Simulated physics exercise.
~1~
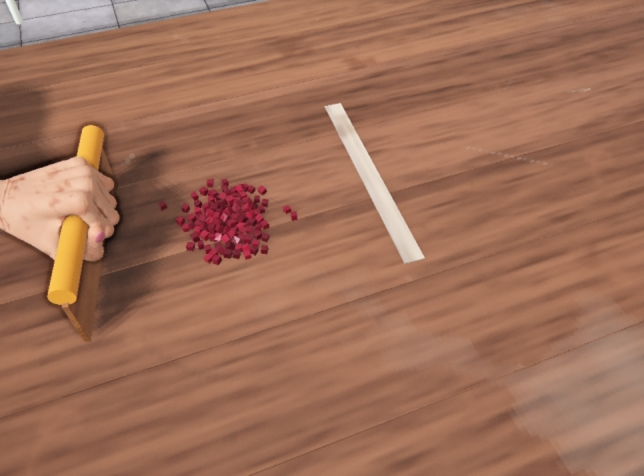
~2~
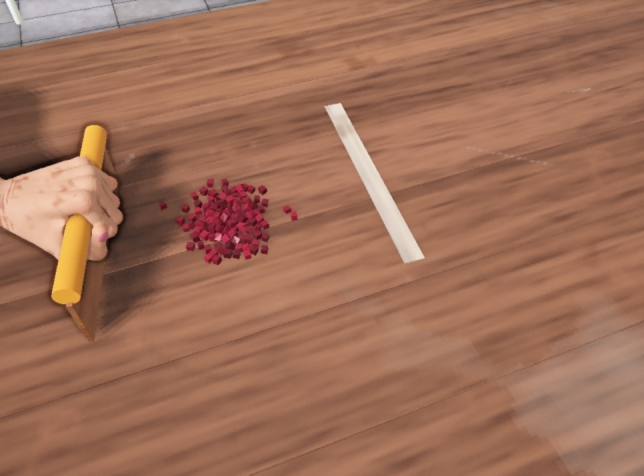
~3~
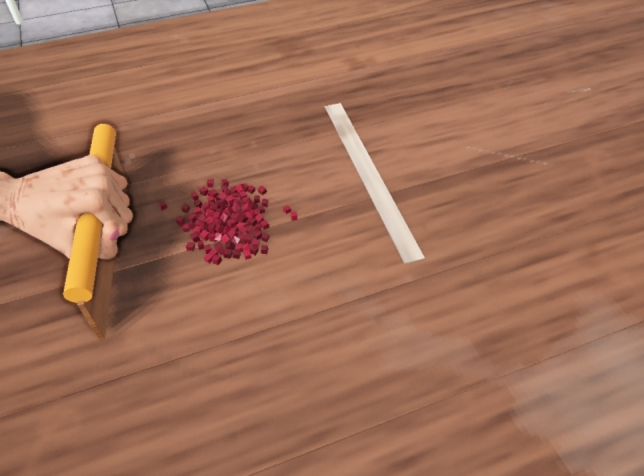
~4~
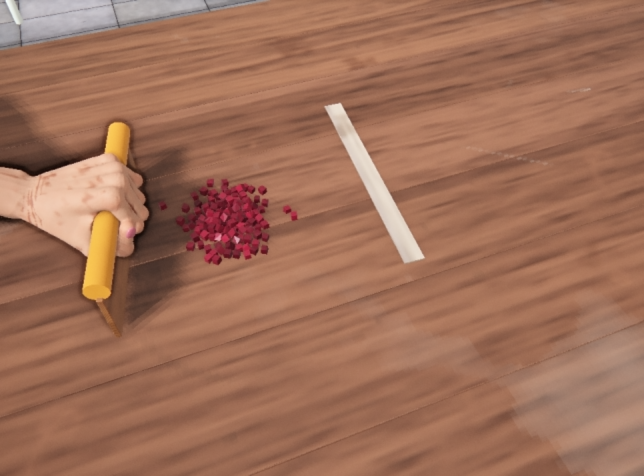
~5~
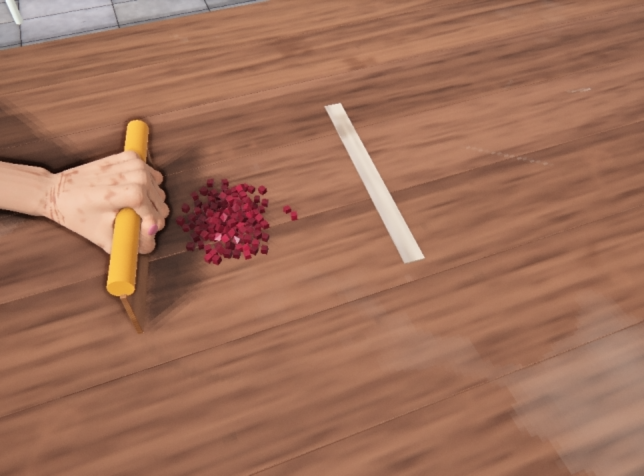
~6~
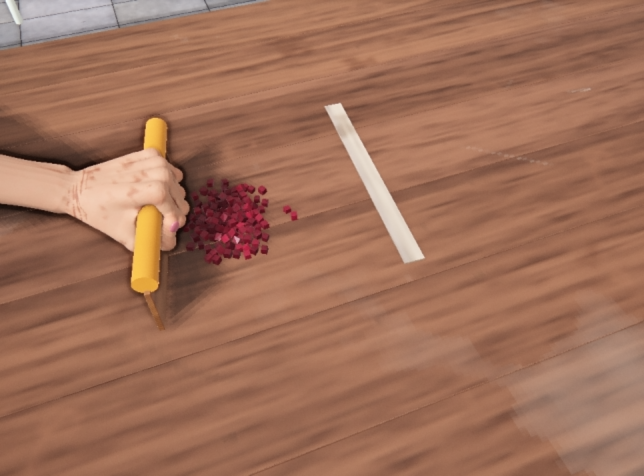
A hand slides a yellow-handled scraper right across a wooden surface to small red cubes.
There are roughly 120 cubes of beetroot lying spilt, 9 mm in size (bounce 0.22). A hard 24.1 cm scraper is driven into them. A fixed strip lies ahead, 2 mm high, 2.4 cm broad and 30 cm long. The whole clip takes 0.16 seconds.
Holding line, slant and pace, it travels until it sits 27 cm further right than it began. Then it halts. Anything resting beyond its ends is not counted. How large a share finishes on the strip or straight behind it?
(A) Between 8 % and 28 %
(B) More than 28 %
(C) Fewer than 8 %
Answer: A.
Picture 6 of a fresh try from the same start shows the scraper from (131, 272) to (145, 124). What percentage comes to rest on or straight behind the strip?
It ends up over 0.
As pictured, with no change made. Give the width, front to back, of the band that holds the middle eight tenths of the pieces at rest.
About 16 cm.
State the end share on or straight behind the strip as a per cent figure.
About 20 percent.
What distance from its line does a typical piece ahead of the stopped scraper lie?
Around 4 cm from the line.
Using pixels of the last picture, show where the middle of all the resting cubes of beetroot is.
Look at about (369, 205), that's the middle.
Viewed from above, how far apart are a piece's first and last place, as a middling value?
Level distance: Near 18 cm.
Then, 0.19 s after the last picture, scraper 20 cm from its start, spill 15 cm wide; elsewhere 100 %.
Then, 0.38 s after the last picture, scraper 27 cm from its start, spill 17 cm wide; on or straight behind the strip 10 %, elsewhere 90 %.
Then, 0.54 s after the last picture, scraper 27 cm from its start, spill 18 cm wide; on or straight behind the strip 20 %, elsewhere 80 %.
In the end, on or straight behind the strip 20 %, elsewhere 80 %.
